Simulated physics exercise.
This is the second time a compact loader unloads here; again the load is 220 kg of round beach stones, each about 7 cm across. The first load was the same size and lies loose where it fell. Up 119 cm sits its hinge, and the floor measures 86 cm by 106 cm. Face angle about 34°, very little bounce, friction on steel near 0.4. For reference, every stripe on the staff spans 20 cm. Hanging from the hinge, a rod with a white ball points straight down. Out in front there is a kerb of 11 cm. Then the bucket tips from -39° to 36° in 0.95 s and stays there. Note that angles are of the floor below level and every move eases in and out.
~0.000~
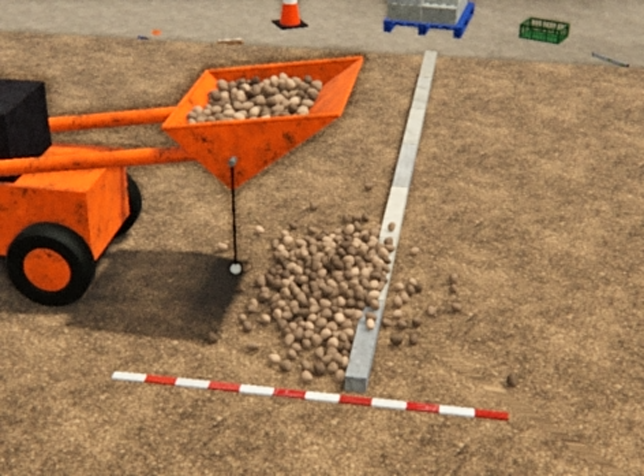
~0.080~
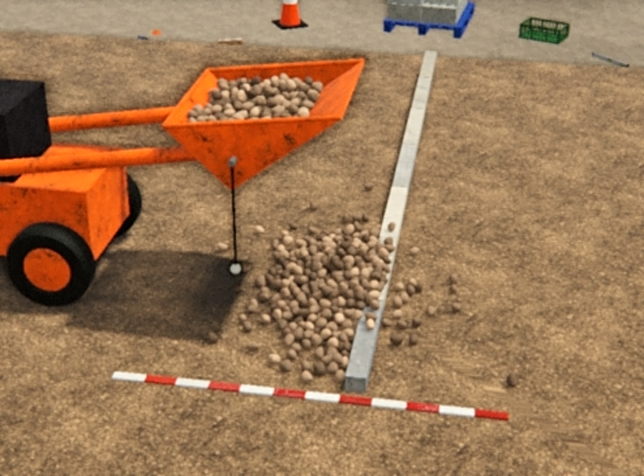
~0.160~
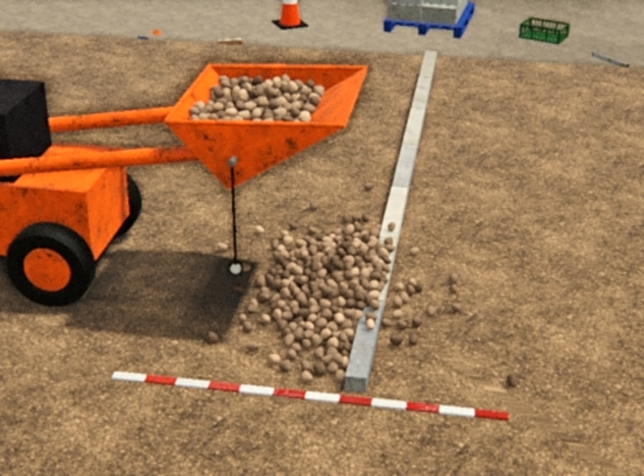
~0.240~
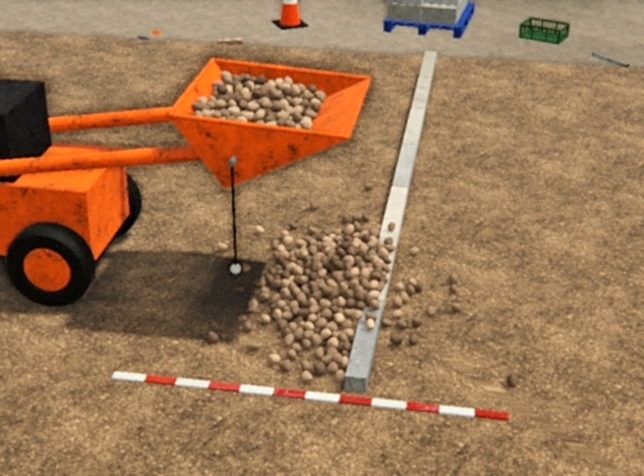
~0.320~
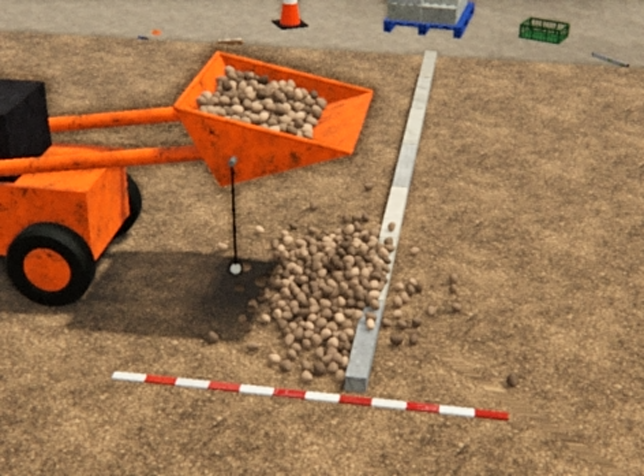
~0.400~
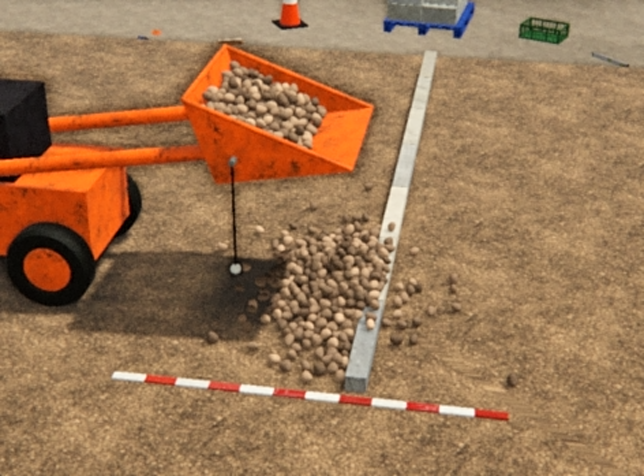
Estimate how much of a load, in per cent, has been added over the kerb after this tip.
Roughly 82 per cent of a load has been added.
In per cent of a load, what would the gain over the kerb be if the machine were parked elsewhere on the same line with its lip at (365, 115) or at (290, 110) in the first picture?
First some 100, then 25 per cent.
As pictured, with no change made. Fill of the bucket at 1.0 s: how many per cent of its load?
It keeps some 85 percent of its load.
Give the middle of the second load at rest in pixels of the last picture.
I'd put their centre close to (432, 294).
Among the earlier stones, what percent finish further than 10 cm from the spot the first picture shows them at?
5 %.
After 0.7 s the floor is at 24°; in per cent of one load, 100 in the bucket, 96 on this side of the kerb, 4 over the kerb; the foremost stones are at (444, 313).
After 1.0 s the floor is at 36°; in per cent of one load, 83 in the bucket, 113 on this side of the kerb, 4 over the kerb; the foremost stones are at (444, 313).
After 1.4 s the floor is at 36°; in per cent of one load, 22 in the bucket, 142 on this side of the kerb, 36 over the kerb; the foremost stones are at (461, 305).
After 3.9 s the floor is at 36°; in per cent of one load, 0 in the bucket, 114 on this side of the kerb, 86 over the kerb; the foremost stones are past the picture's edge. Net gain over the kerb, 82.
